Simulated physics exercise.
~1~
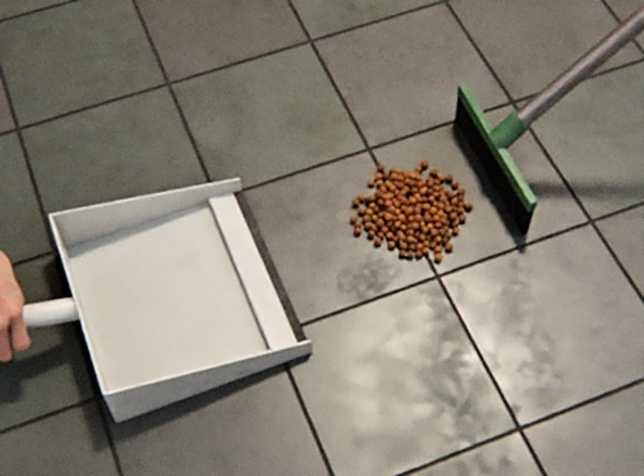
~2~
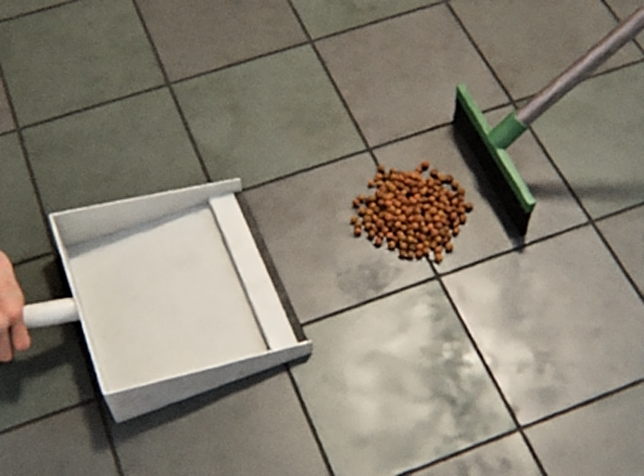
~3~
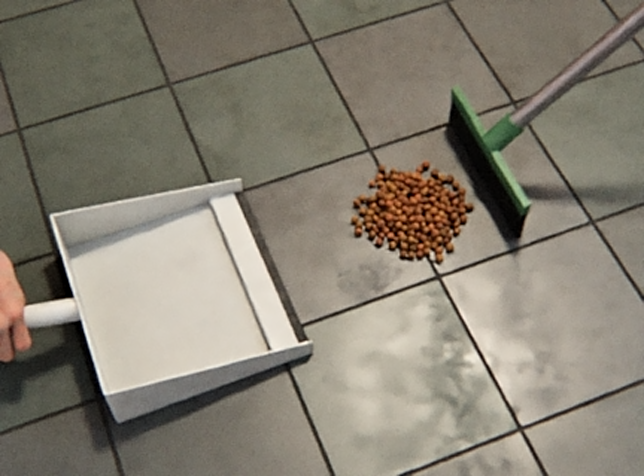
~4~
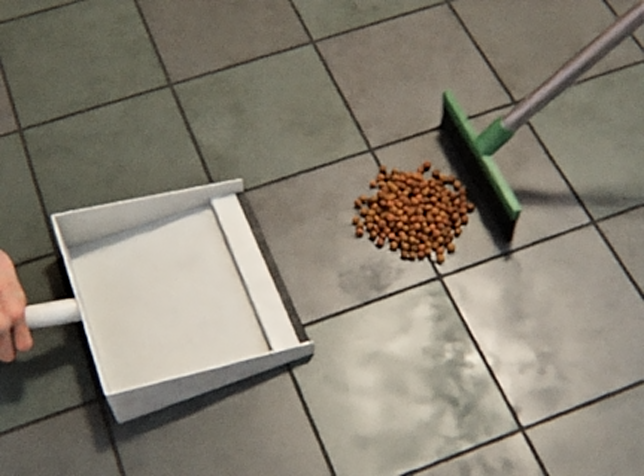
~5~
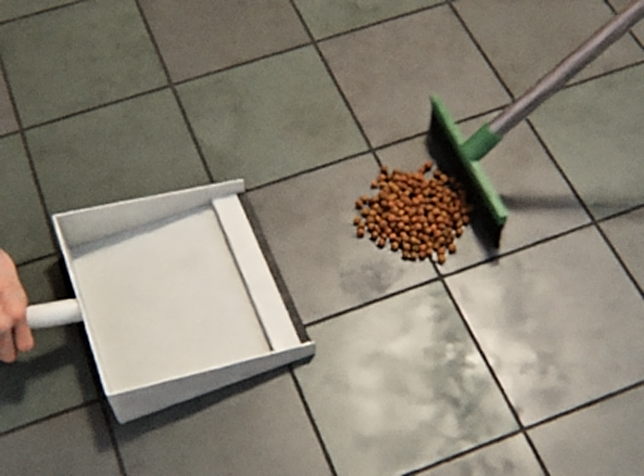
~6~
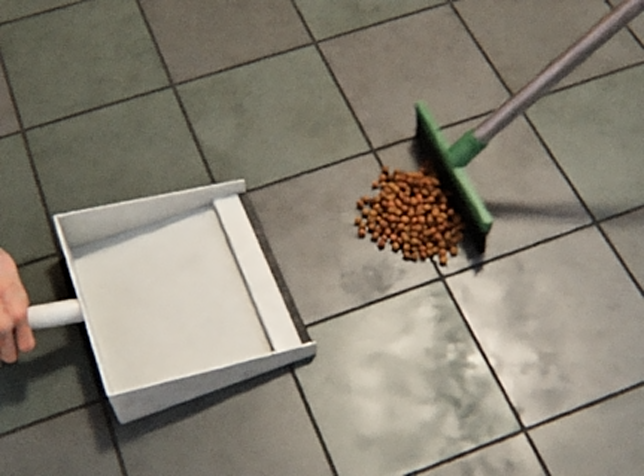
On a grey tiled floor, a hand at the left holds a white dustpan beside a loose pile of small brown balls. A green blade on a long handle starts just right of the pile, slides slowly left, and presses into its right edge, nudging the nearest balls closer together while the dustpan stays almost still.
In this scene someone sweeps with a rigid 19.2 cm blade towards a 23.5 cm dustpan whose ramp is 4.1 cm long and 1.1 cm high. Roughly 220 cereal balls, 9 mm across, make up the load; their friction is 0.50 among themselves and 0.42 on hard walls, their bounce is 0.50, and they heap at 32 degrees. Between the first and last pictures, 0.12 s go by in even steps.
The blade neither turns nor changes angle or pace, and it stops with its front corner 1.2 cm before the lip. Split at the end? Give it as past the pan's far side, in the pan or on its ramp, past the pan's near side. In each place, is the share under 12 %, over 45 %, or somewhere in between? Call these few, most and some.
I would put it this way: Far side few, pan most, near side few.
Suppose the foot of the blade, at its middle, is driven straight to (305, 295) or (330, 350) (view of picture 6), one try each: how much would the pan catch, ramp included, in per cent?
Close to 65 and 40 percent, in that order.
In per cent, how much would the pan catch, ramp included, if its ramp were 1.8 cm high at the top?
Around 60 per cent.
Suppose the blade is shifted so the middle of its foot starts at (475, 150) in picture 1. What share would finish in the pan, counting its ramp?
The pan and its ramp would take some 60 per cent.
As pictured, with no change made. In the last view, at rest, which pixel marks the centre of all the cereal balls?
In the last view, approximately (255, 264).
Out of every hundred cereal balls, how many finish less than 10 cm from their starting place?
The figure is some 0 percent.
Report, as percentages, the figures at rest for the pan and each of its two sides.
Far side 5; pan 65; near side 5.
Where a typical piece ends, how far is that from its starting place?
22 cm or thereabouts.
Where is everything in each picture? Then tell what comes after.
The first picture shows blade from (531, 206) to (462, 92), moved 0.0 cm, 0 of the pieces shifted so far; middle of the pieces at (413, 203); pan at (167, 304).
The second picture shows blade from (529, 207) to (460, 93), moved 0.3 cm, 0 of the pieces shifted so far; middle of the pieces at (414, 204).
The third picture shows blade from (524, 209) to (456, 95), moved 1.0 cm, 0 of the pieces shifted so far; middle of the pieces at (414, 204).
The fourth picture shows blade from (515, 213) to (447, 98), moved 2.3 cm, 0 of the pieces shifted so far; middle of the pieces at (416, 204).
The fifth picture shows blade from (502, 219) to (435, 103), moved 4.1 cm, 0 of the pieces shifted so far; middle of the pieces at (417, 204).
The sixth picture shows blade from (486, 226) to (420, 109), moved 6.3 cm, 95 of the pieces shifted so far; middle of the pieces at (416, 214); pan at (171, 305).
Then, 0.12 s after the last picture, middle of the blade 11 cm from the lip; 0 % over the lip, far side 5 %, near side 0 %.
Then, 0.20 s after the last picture, middle of the blade 4 cm from the lip; 10 % over the lip, far side 5 %, near side 5 %.
Then, 0.42 s after the last picture, middle of the blade 1 cm from the lip; 70 % over the lip, far side 5 %, near side 5 %.
In the end, far side 5 %, pan 65 %, near side 5 %, in front of the lip or behind the blade 20 %.
